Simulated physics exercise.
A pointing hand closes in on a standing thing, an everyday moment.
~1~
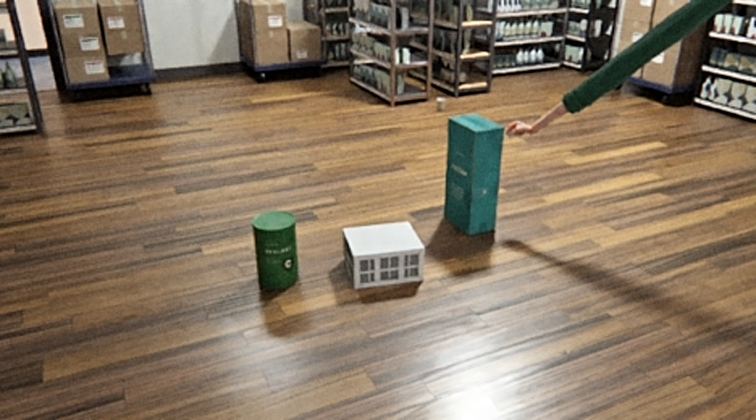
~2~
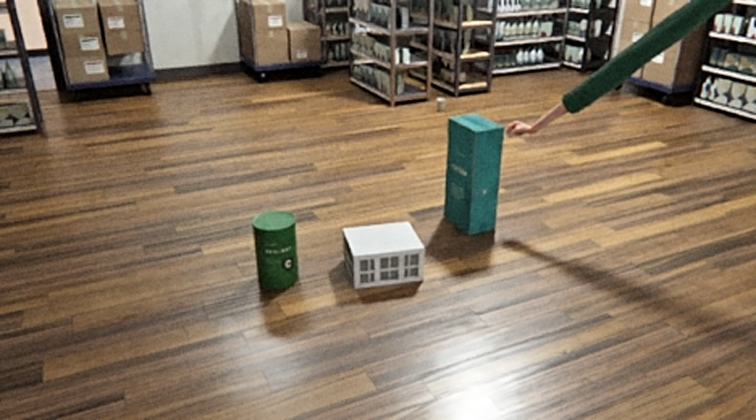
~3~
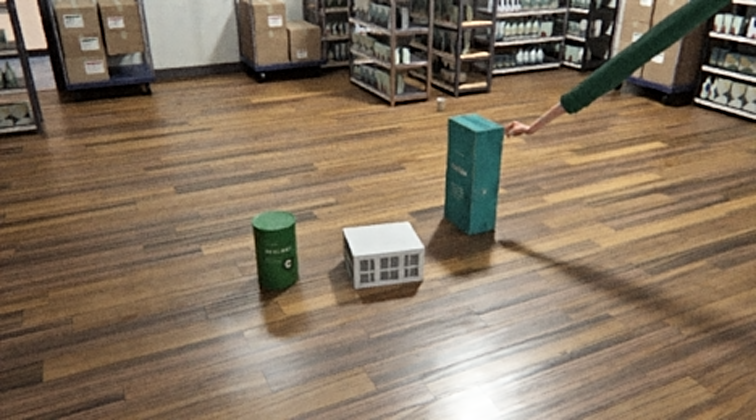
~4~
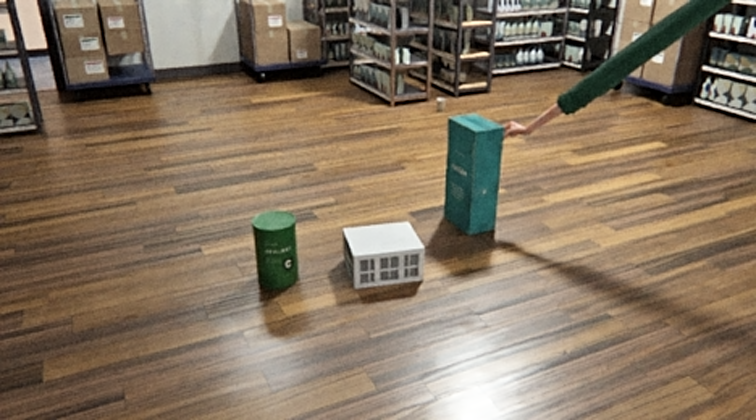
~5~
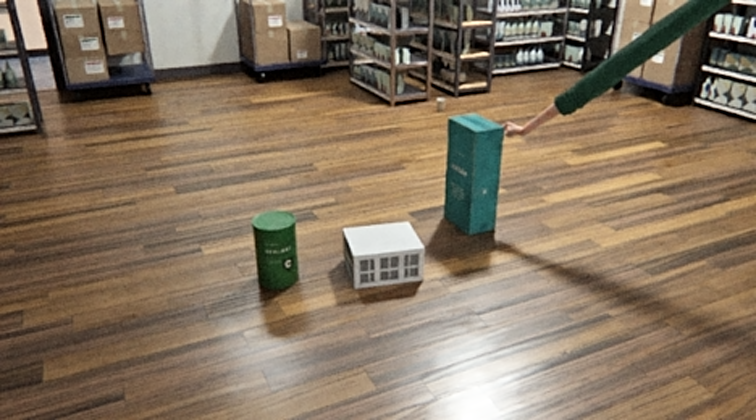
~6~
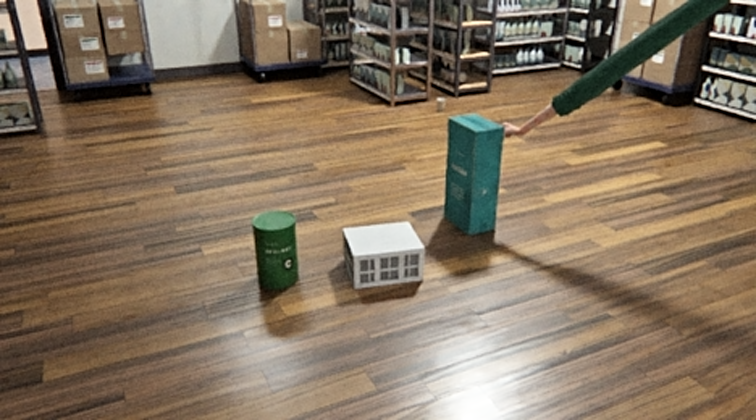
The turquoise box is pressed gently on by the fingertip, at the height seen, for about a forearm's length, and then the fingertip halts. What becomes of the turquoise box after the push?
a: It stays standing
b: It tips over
Answer: B.
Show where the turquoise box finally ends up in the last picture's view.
Near (391, 218).
Then, 0.60 s after the last picture, turquoise box tipped 14° from how it was near (461, 174).
Then, 1.10 s after the last picture, turquoise box tipped 39° from how it was near (439, 183).
Then, 1.30 s after the last picture, turquoise box tipped 73° from how it was near (414, 206).
Then, 1.40 s after the last picture, turquoise box on its side near (400, 220).
At rest, tipped over on the floor, turquoise box. Seen from the same camera at the end, turquoise box near (391, 218).
